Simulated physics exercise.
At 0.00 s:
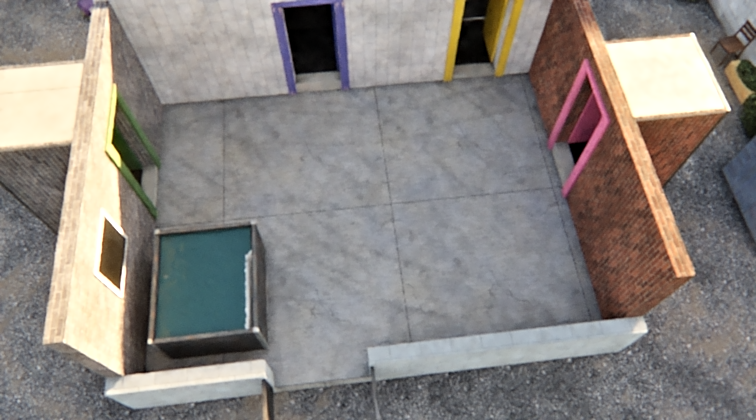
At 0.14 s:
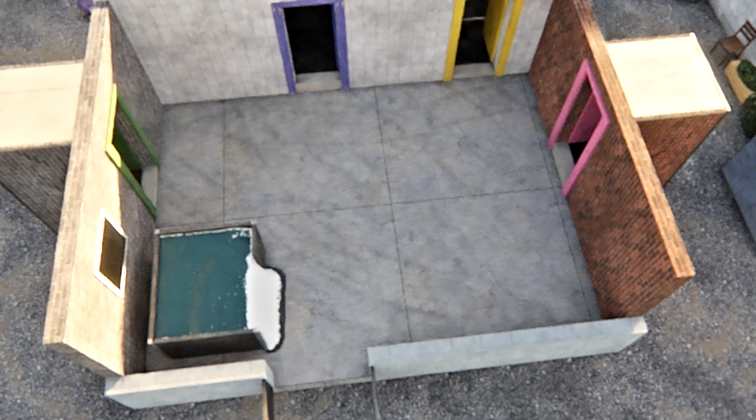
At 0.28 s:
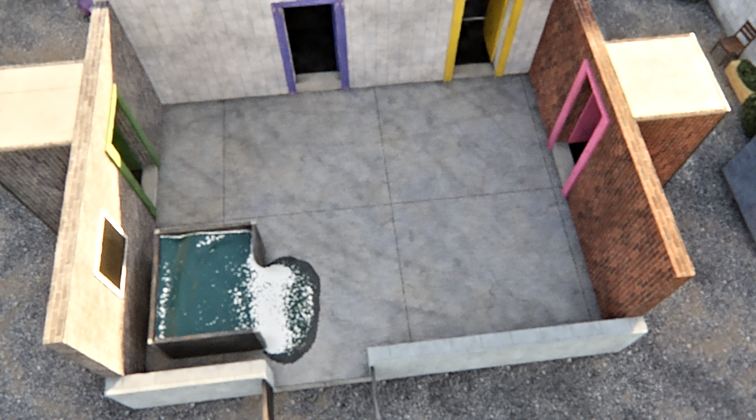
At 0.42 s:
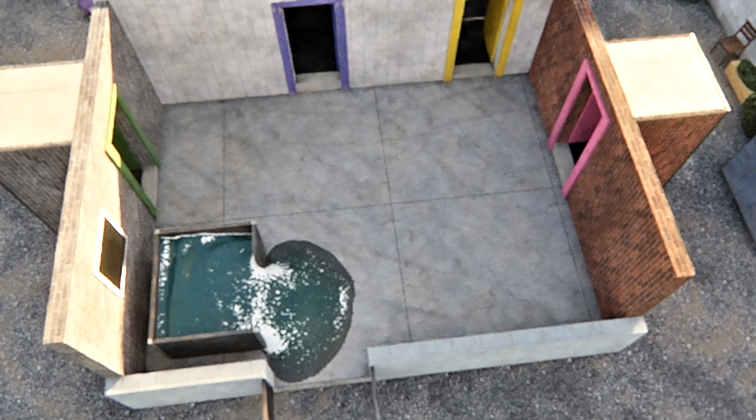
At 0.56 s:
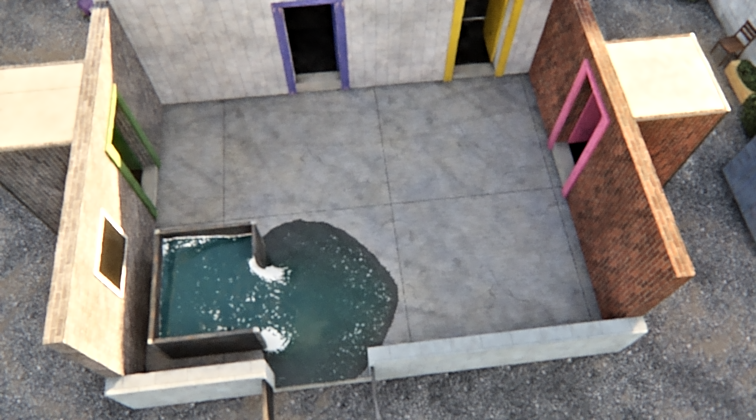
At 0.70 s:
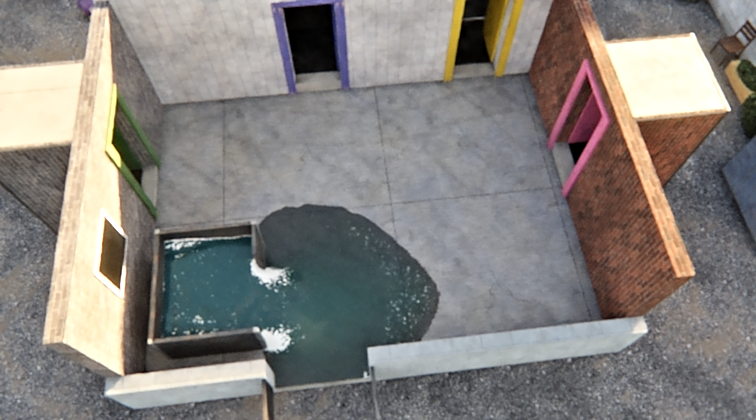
Water bursting through the right side of a square tank in a walled yard, foaming white, then spreading rightward across grey paving.
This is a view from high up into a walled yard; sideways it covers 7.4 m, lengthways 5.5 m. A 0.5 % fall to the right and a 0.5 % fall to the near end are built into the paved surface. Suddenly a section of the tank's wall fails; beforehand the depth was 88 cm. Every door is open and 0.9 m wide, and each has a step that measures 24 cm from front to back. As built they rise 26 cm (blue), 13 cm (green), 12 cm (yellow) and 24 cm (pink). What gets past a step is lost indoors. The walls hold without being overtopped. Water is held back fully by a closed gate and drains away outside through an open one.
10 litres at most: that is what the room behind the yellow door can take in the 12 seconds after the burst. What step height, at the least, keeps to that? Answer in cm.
I would say about 16 cm.
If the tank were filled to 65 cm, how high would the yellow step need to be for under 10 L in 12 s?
About 9.5 cm.
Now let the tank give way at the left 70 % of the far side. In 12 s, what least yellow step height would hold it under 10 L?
If so: Around 7.5 cm.
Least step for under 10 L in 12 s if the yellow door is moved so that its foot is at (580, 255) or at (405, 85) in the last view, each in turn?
Around 23 and 6.5 cm respectively.
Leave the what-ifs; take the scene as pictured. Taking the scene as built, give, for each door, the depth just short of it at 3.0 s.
Centimetres: Blue = 0, green = 0, yellow = 0, pink = 18.
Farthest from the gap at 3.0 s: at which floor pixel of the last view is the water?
Look about (531, 82) in the last picture.
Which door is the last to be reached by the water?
It's the green door.
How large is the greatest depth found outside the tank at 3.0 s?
About 30 cm at most.
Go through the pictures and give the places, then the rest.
In the first picture, the tank at (206, 281) is whole and still, 88 cm deep; the yellow door at (480, 42) is dry.
In the second picture, the front is at (281, 288), 0.3 m from the gap at (261, 304); 0.2 m2 of floor is wet, 88 cm left at the back.
In the third picture, the gap is at (261, 305), the front 0.8 m out at (314, 298); the back of the tank holds 80 cm.
In the fourth picture, water pours out at (261, 305) and has run 1.4 m, to (350, 291); about 10 cm deep outside, 76 cm at the back.
In the fifth picture, the front is at (391, 307), 2.1 m from the gap at (261, 305); 4.6 m2 of floor is wet, 72 cm left at the back.
In the sixth picture, water pours out at (261, 305) and has run 2.8 m, to (434, 299); about 6 cm deep outside, 64 cm at the back; 4.0 m in a straight line remain to the yellow door at (480, 42).
After 1.4 s water covers 40 % of the floor, deepest (35 cm) near (271, 317); it has not reached the yellow door.
After 3.0 s water covers 55 % of the floor, deepest (30 cm) near (606, 333); it has not reached the yellow door.
After 12.0 s water covers 95 % of the floor, deepest (9 cm) near (145, 387); 5 cm at the yellow door, 34 litres in over its 12 cm step.
At the yellow door as built, the water arrived by 3.7 s and peaked near 21 cm at 4.4 s.
Run again over the same 12 s with other heights there, 26 litres in over 13 cm, 6 litres over 17.5 cm. The limit of 10 litres is kept from about 16 cm up.
